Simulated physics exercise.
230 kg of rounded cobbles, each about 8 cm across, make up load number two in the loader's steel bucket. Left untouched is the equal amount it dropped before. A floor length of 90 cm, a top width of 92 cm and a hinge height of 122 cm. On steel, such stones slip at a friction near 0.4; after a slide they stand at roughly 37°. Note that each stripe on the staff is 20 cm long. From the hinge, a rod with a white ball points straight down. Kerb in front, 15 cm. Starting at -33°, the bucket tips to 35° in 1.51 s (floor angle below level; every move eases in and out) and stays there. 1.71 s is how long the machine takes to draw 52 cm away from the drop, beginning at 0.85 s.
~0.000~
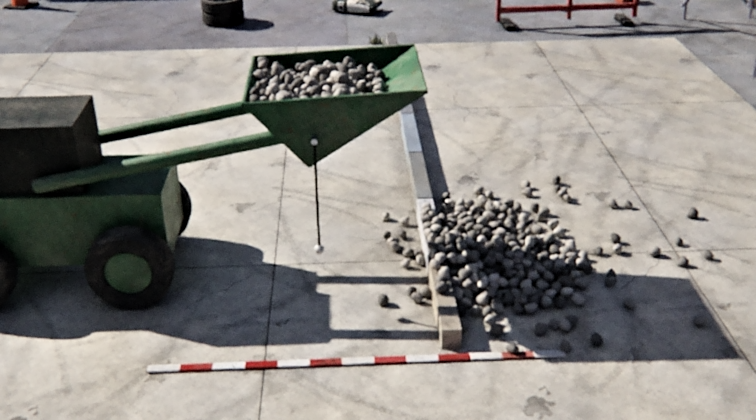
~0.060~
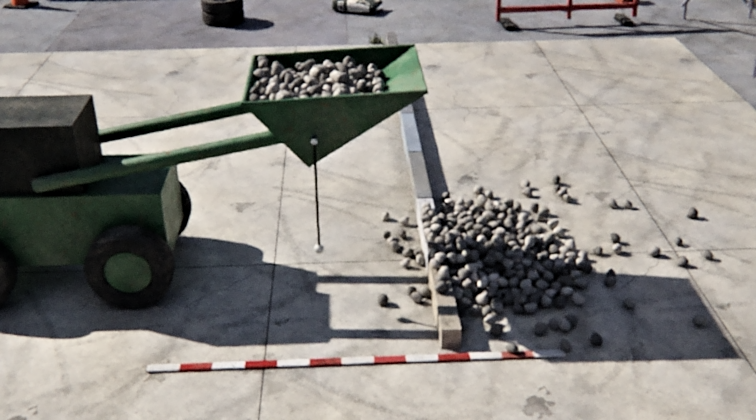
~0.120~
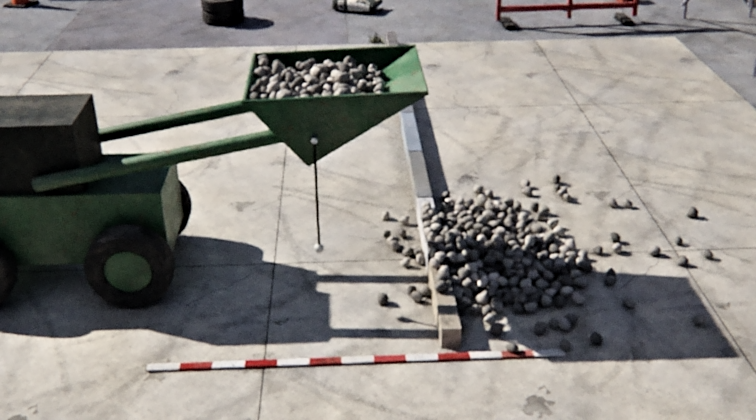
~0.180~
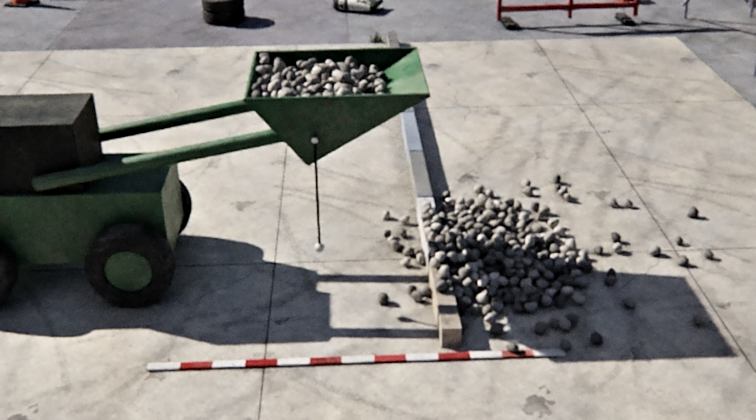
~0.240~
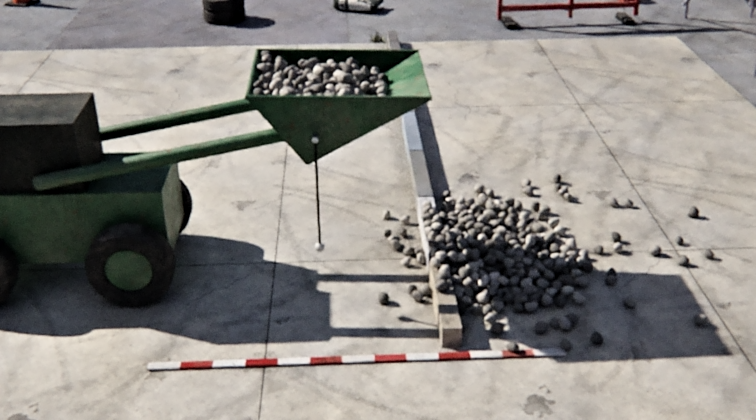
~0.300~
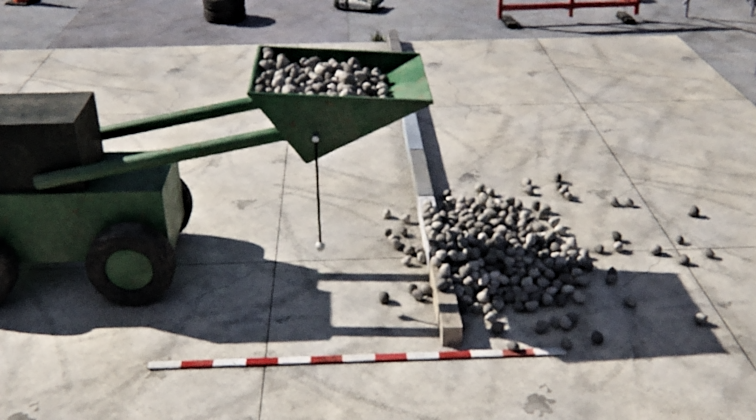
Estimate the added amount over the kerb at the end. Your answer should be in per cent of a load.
Roughly 13 per cent of a load.
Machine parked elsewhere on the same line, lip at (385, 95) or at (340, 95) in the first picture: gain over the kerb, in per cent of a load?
Near 0 per cent from the first place, 0 from the second.
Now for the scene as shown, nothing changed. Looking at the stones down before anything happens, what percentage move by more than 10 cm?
I'd say roughly 0 per cent of them.
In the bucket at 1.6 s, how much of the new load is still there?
It holds some 40 percent.
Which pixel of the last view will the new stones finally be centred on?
Their centre ends up near (401, 251).
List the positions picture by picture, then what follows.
In the first frame, the bucket is at -33°, its lip at (427, 91); the top of the load is at (294, 71). The earlier load is highest near (438, 239), 20 cm above ground level, 8 % on this side of the kerb, 92 % over the kerb.
The second frame shows lip at (428, 92), floor tilted -33°, highest stones at (290, 71); the stones move at 0.0 m/s on average.
In the third frame, the bucket is at -32°, its lip at (428, 93); the top of the load is at (291, 70); the stones move at 0.1 m/s on average.
The fourth frame shows lip at (430, 95), floor tilted -30°, highest stones at (284, 69); the stones move at 0.1 m/s on average.
In the fifth frame, the bucket is at -28°, its lip at (432, 98); the top of the load is at (277, 66); the stones move at 0.1 m/s on average.
In the sixth frame, the bucket is at -26°, its lip at (433, 102); the top of the load is at (276, 62); the stones move at 0.1 m/s on average.
After 1.1 s the floor is at 24°; in per cent of one load, 100 in the bucket, 8 on this side of the kerb, 92 over the kerb; the foremost stones are at (689, 254).
After 1.6 s the floor is at 35°; in per cent of one load, 42 in the bucket, 65 on this side of the kerb, 93 over the kerb; the foremost stones are at (689, 254).
After 3.0 s the floor is at 35°; in per cent of one load, 0 in the bucket, 95 on this side of the kerb, 105 over the kerb; the foremost stones are at (689, 254).
After 5.5 s the floor is at 35°; in per cent of one load, 0 in the bucket, 95 on this side of the kerb, 105 over the kerb; the foremost stones are at (689, 254). Net gain over the kerb, 13.
